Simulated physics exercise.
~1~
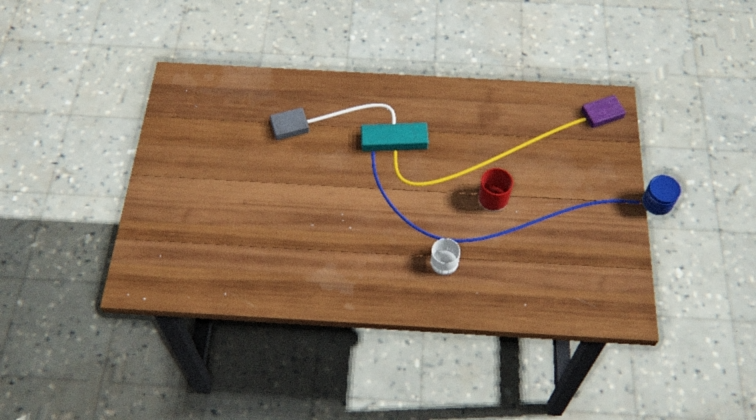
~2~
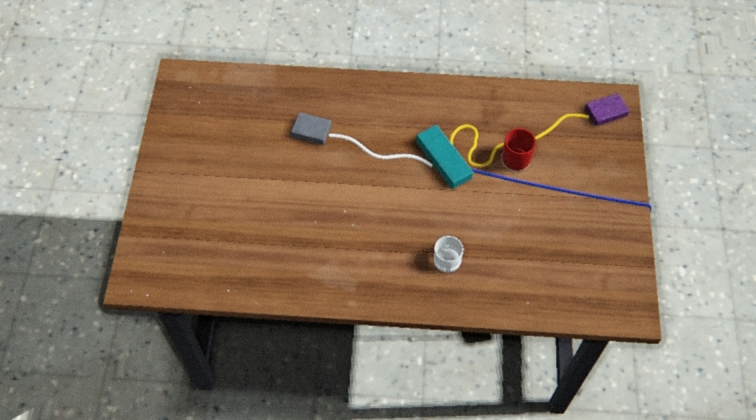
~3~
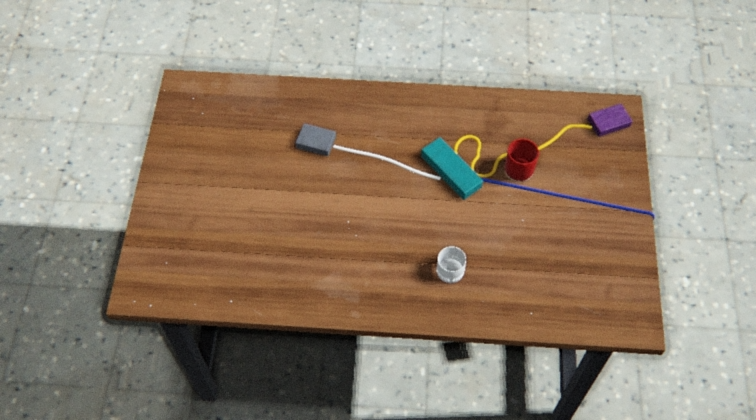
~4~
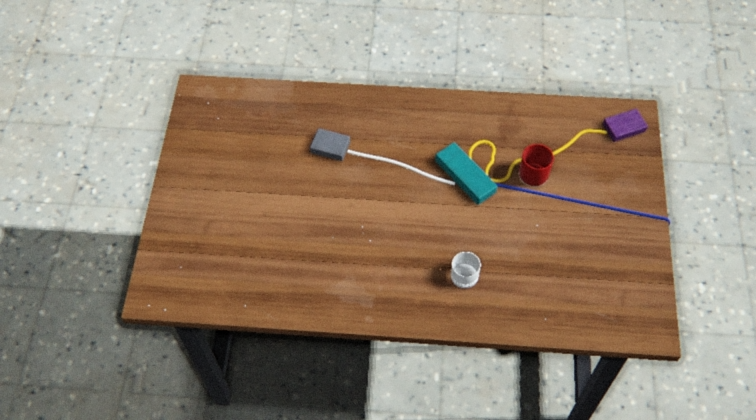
A blue speaker drops off the table's right edge, its cable dragging the teal strip askew.
